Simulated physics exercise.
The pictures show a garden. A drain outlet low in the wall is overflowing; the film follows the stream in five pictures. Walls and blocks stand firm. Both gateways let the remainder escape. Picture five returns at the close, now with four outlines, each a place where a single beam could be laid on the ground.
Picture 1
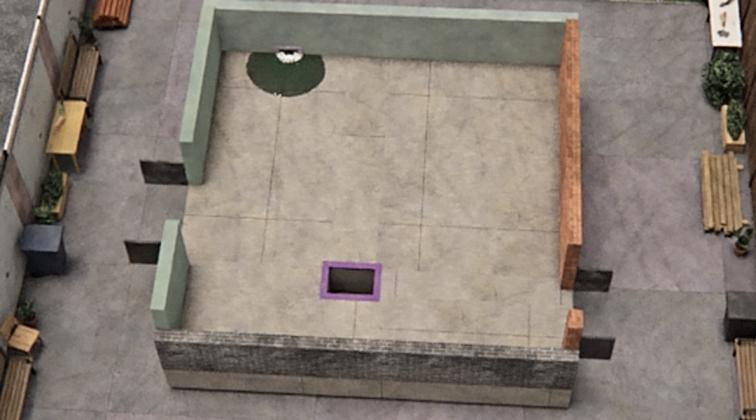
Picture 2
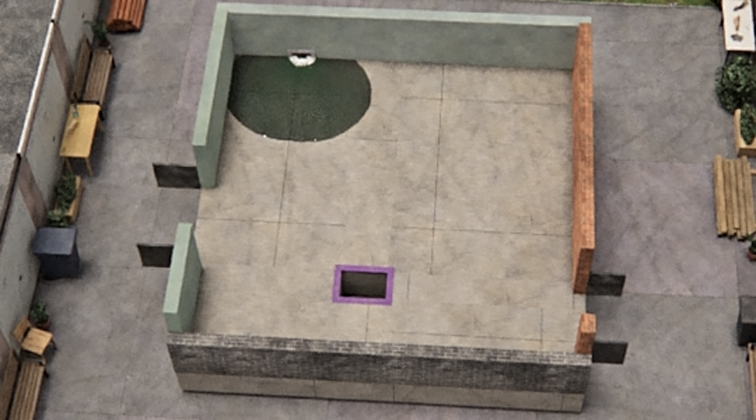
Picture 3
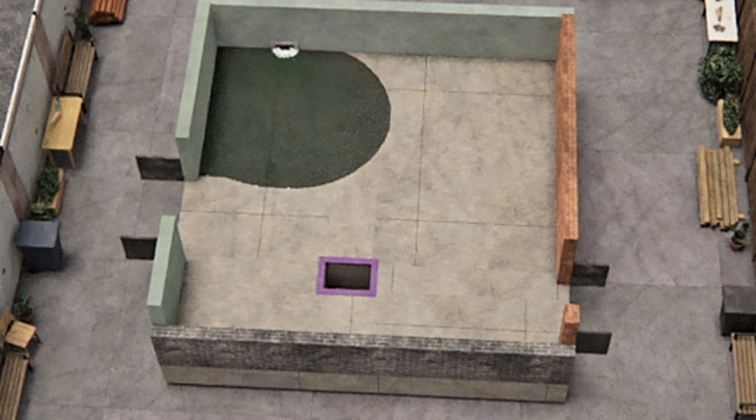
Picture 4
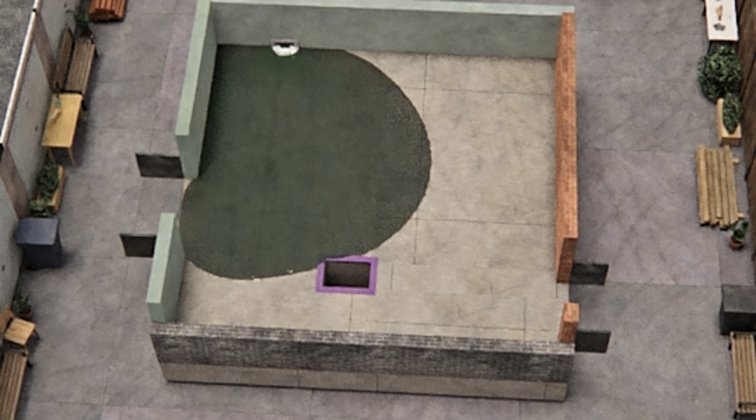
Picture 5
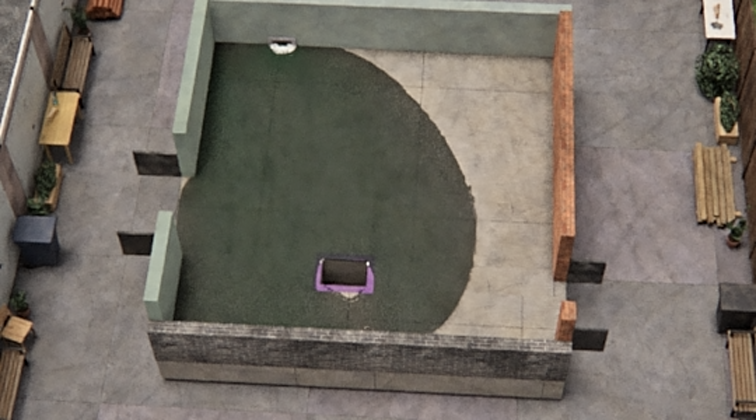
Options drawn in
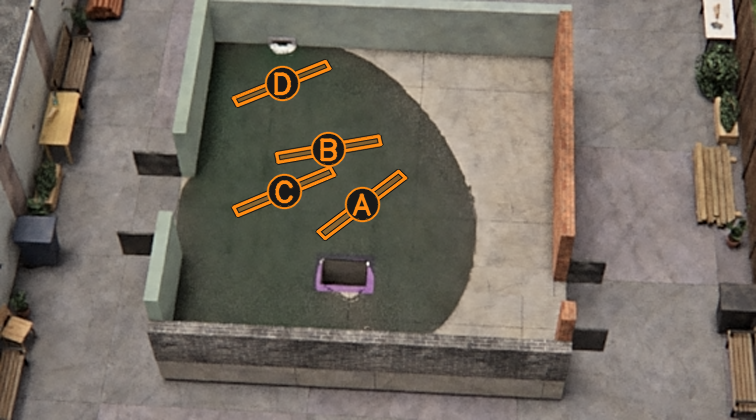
Dark green water spreading from a small outlet at the back wall across a walled courtyard floor, surrounding a purple-edged drain.
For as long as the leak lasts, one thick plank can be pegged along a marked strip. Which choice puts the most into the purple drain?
It is D.
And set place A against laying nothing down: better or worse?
Worse.
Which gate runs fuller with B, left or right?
More leaves on the right.
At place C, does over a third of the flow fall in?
No.
On the marked copy, A from (321, 234) to (402, 174); B from (277, 157) to (379, 140); C from (235, 211) to (332, 171); D from (235, 101) to (327, 65).
With A, about 13 % of the stream runs into the purple drain, about 85 % out by the gates.
With B, about 15 % of the stream runs into the purple drain, about 84 % out by the gates.
With C, about 14 % of the stream runs into the purple drain, about 84 % out by the gates.
With D, about 21 % of the stream runs into the purple drain, about 77 % out by the gates.
